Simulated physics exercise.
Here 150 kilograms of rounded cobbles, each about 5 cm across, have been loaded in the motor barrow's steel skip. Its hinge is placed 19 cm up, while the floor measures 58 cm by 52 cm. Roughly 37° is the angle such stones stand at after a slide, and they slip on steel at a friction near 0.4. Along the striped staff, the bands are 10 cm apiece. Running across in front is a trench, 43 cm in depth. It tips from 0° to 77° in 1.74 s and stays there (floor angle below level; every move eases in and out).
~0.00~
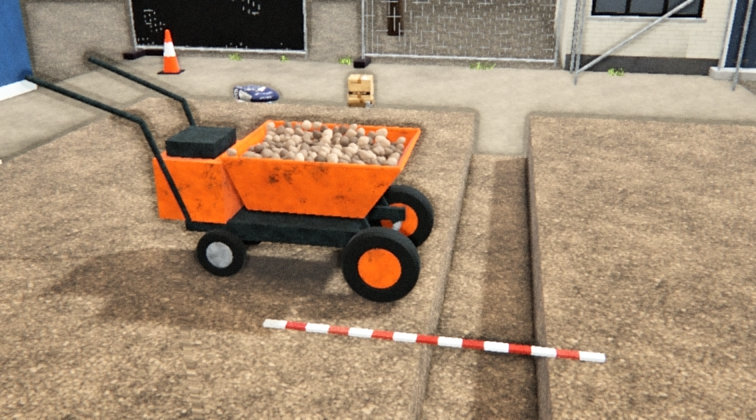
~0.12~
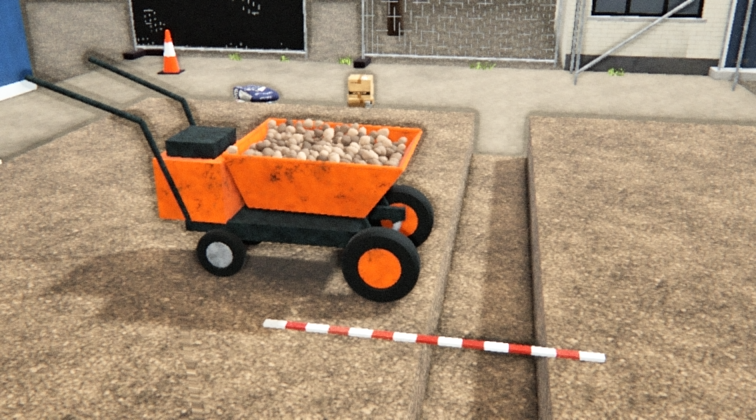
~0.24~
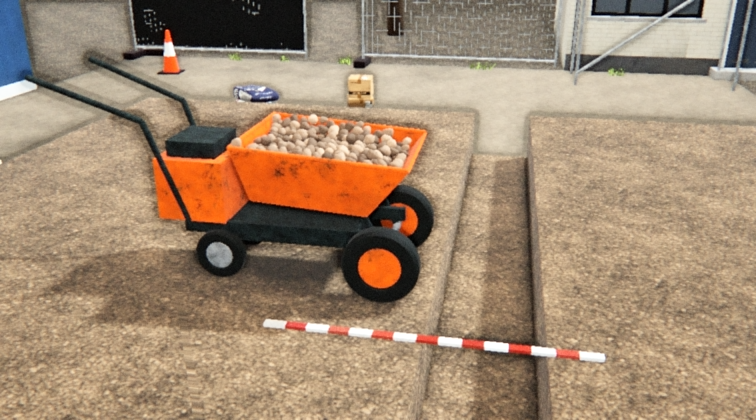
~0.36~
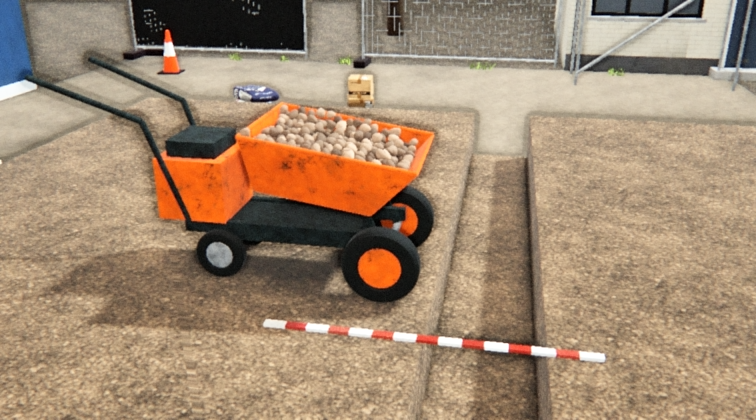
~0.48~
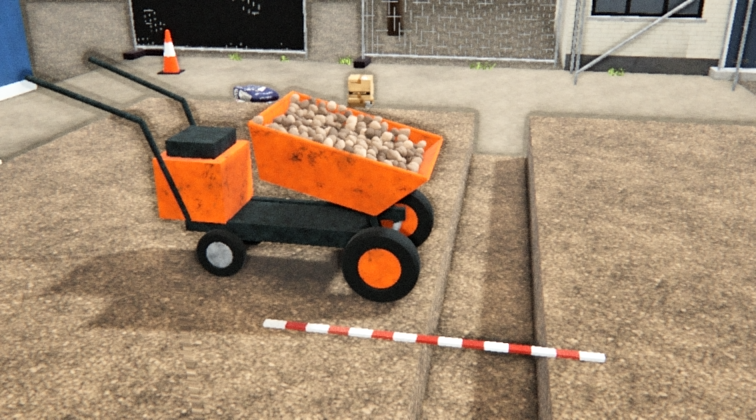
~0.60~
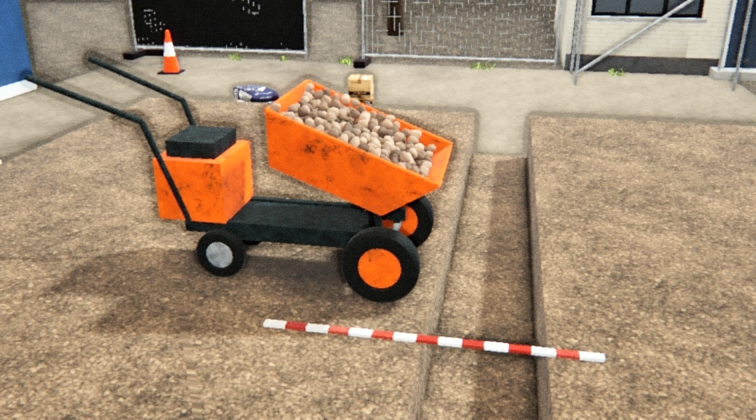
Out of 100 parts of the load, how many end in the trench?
Some 75 out of 100.
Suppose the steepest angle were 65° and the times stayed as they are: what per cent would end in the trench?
I'd expect around 75 in a hundred.
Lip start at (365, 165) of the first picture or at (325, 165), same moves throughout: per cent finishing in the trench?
First some 100, then 100 per cent.
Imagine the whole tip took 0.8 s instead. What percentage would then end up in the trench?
With that change, it comes to around 60 per cent.
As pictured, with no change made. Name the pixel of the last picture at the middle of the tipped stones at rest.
Roughly at pixel (516, 341).
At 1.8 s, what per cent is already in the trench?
Around 50 per cent of it, at that instant.
After 1.3 s the floor is at 65°; 97 % in the skip, 3 % in the trench; the foremost stones are at (511, 247).
After 1.8 s the floor is at 77°; 31 % in the skip, 49 % in the trench, 20 % past the trench; the foremost stones are at (648, 296).
After 2.2 s the floor is at 77°; 9 % in the skip, 65 % in the trench, 26 % past the trench; the foremost stones are at (711, 286).
After 4.1 s the floor is at 77°; 0 % in the skip, 75 % in the trench, 25 % past the trench; the foremost stones are at (745, 285).
